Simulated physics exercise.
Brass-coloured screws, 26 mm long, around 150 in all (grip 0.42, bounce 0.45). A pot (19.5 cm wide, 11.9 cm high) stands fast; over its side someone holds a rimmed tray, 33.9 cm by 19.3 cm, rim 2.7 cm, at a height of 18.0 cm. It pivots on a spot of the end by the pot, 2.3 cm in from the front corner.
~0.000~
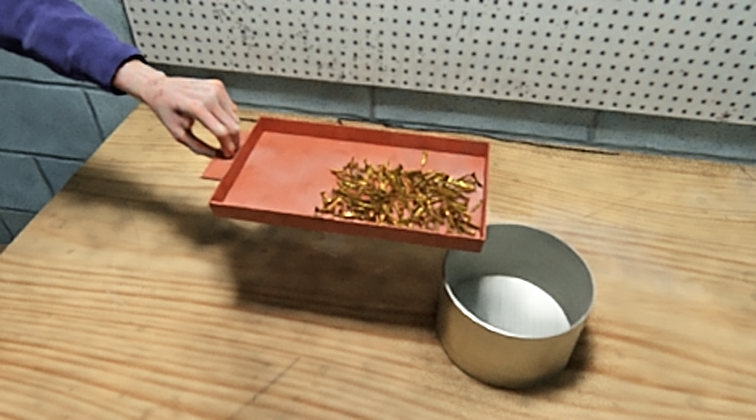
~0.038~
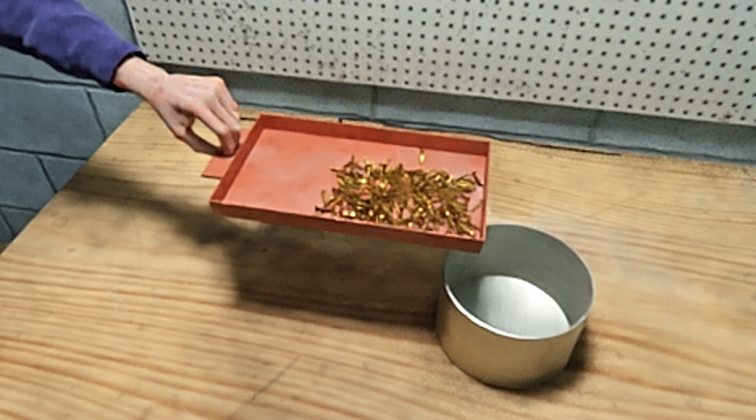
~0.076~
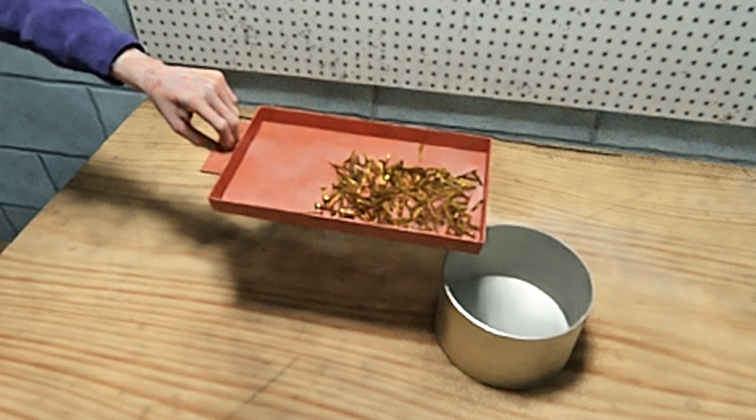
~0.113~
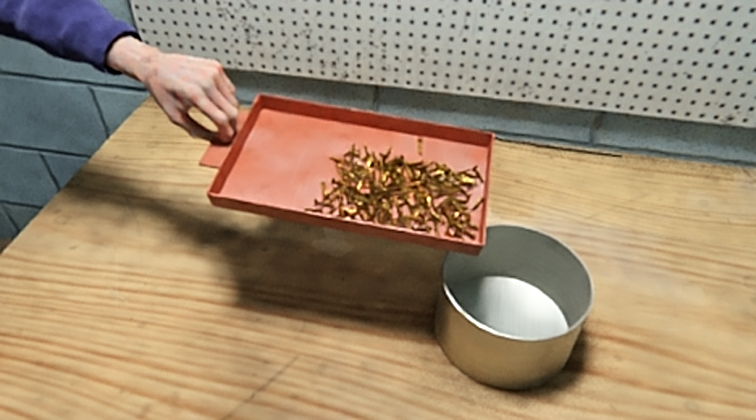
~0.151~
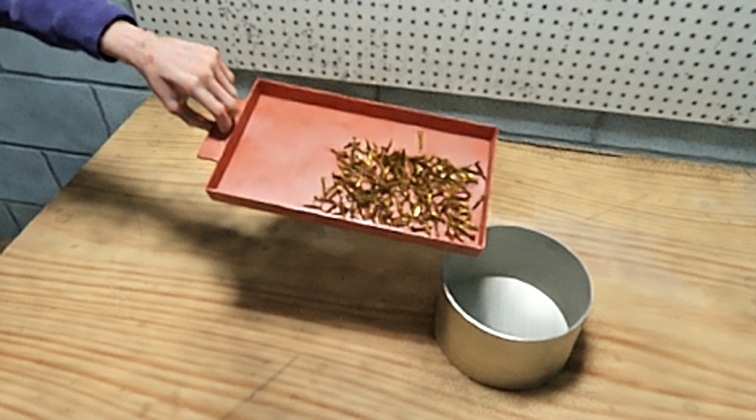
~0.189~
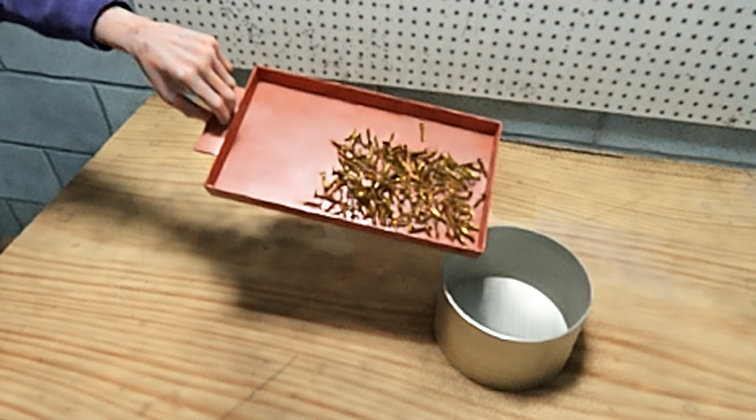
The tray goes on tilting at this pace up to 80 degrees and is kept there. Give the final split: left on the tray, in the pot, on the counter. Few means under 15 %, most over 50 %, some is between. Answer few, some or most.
Tray some, pot some, counter some.
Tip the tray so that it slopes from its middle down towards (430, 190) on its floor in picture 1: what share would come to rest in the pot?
About 30 per cent.
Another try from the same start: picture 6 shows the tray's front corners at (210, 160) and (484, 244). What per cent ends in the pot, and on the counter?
Pot 65, counter 0.
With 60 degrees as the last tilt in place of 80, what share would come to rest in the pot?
In that case some 10 per cent.
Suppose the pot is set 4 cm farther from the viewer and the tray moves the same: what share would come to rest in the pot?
Then about 0 per cent.
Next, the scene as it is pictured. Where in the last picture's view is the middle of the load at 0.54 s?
Around (429, 228).
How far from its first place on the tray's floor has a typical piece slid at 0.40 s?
About 3 cm.
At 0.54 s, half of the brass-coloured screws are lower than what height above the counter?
Some 22 cm.
After 0.40 s, tilt 50 degrees; the tray holds 100 %, the pot 0 %.
After 0.54 s, tilt 71 degrees; the tray holds 100 %, the pot 0 %.
Then, at 0.81 s, tilt 80 degrees; the tray holds 45 %, the pot 20 %.
In the end, at 2.1 s, tray 30 %, pot 30 %, counter 40 %.
